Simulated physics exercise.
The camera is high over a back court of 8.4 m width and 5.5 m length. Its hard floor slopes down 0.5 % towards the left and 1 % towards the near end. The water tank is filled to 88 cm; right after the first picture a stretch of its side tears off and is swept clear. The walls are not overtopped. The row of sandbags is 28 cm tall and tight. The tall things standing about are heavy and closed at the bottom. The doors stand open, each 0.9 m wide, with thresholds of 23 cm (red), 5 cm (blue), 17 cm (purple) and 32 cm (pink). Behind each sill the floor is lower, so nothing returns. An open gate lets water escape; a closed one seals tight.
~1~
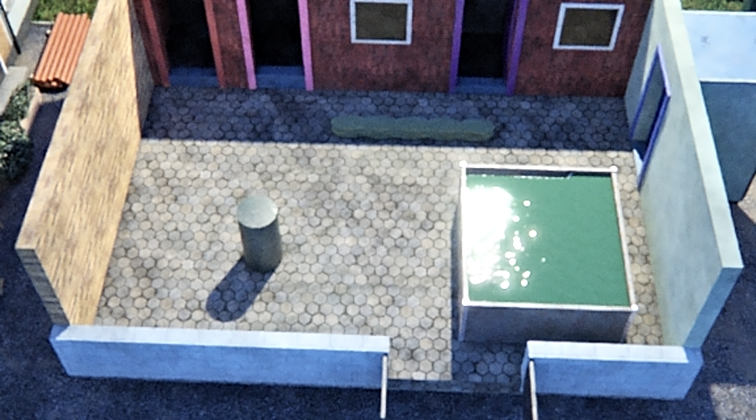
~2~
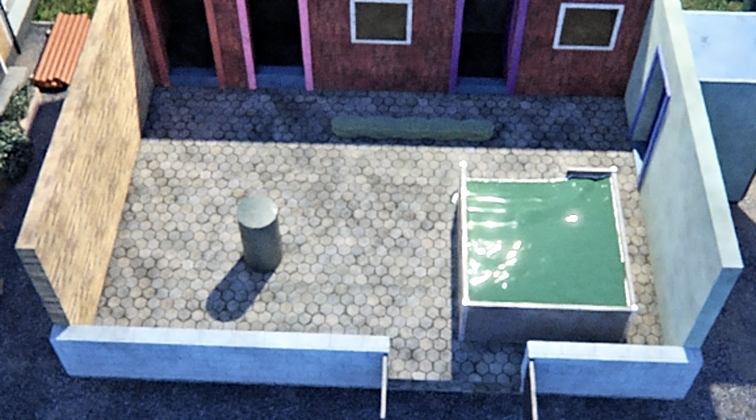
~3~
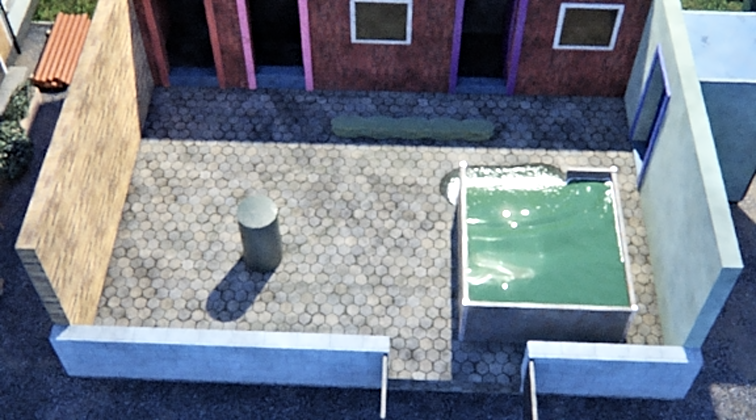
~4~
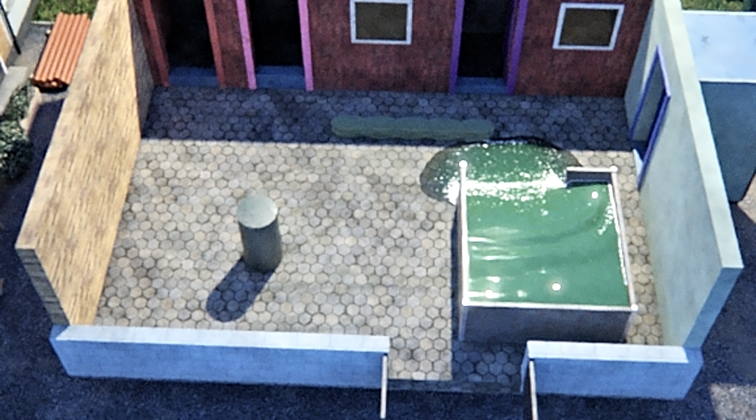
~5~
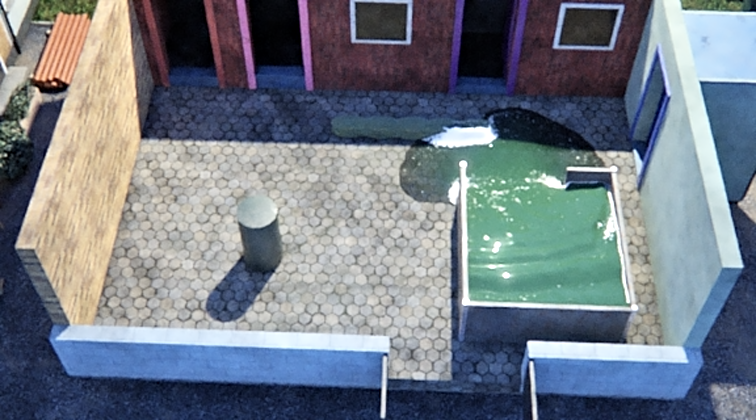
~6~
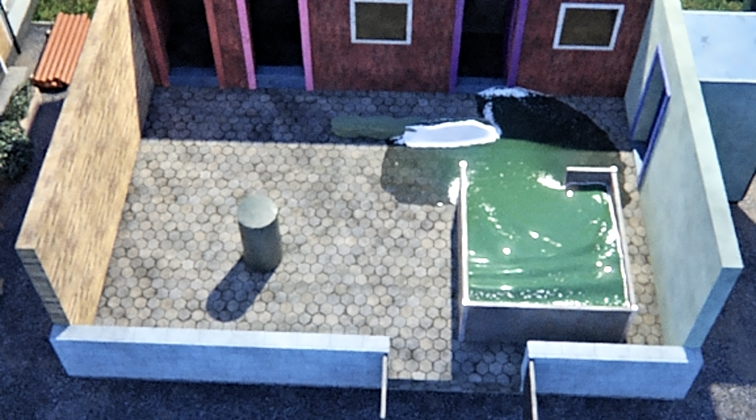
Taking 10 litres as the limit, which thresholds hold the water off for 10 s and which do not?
The water let in: At the red door it keeps below the limit; at the blue door it passes the limit; at the purple door it goes over the limit; at the pink door it does not reach the limit.
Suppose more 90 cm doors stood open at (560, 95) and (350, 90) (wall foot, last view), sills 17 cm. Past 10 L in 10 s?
In that order: Over, below.
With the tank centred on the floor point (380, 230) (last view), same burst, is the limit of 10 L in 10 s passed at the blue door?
Against that limit: Blue past it.
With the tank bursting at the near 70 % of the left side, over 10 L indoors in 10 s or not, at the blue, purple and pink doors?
Then: Blue above, purple not over, pink not over.
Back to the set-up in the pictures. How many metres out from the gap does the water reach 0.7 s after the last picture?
Some 4.2 m out.
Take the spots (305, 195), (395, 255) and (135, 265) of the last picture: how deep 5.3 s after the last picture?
In that order: 4, 0 and 14 cm.
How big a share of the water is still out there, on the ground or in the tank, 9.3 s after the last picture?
Some 86 per cent remains.
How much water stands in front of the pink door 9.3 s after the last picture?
Some 4.5 cm.
Then, 0.7 s after the last picture water covers 25 % of the floor and is deepest (56 cm) near (527, 104); red door not reached, blue door 6 cm at the sill, 2 L in, purple door 35 cm at the sill, 63 L in, pink door not reached.
Then, 1.5 s after the last picture water covers 45 % of the floor and is deepest (62 cm) near (619, 99); red door not reached, blue door 15 cm at the sill, 8 L in, purple door 33 cm at the sill, 152 L in, pink door 2 cm at the sill, 0 L in.
Then, 2.8 s after the last picture water covers 70 % of the floor and is deepest (36 cm) near (608, 98); red door 4 cm at the sill, 0 L in, blue door 15 cm at the sill, 56 L in, purple door 22 cm at the sill, 225 L in, pink door 8 cm at the sill, 0 L in.
Then, 5.3 s after the last picture water covers 85 % of the floor and is deepest (26 cm) near (649, 372); red door 17 cm at the sill, 0 L in, blue door 12 cm at the sill, 133 L in, purple door 14 cm at the sill, 248 L in, pink door 8 cm at the sill, 0 L in.
Then, 9.3 s after the last picture water covers 95 % of the floor and is deepest (20 cm) near (123, 354); red door 9 cm at the sill, 0 L in, blue door 8 cm at the sill, 178 L in, purple door 8 cm at the sill, 249 L in, pink door 5 cm at the sill, 0 L in.
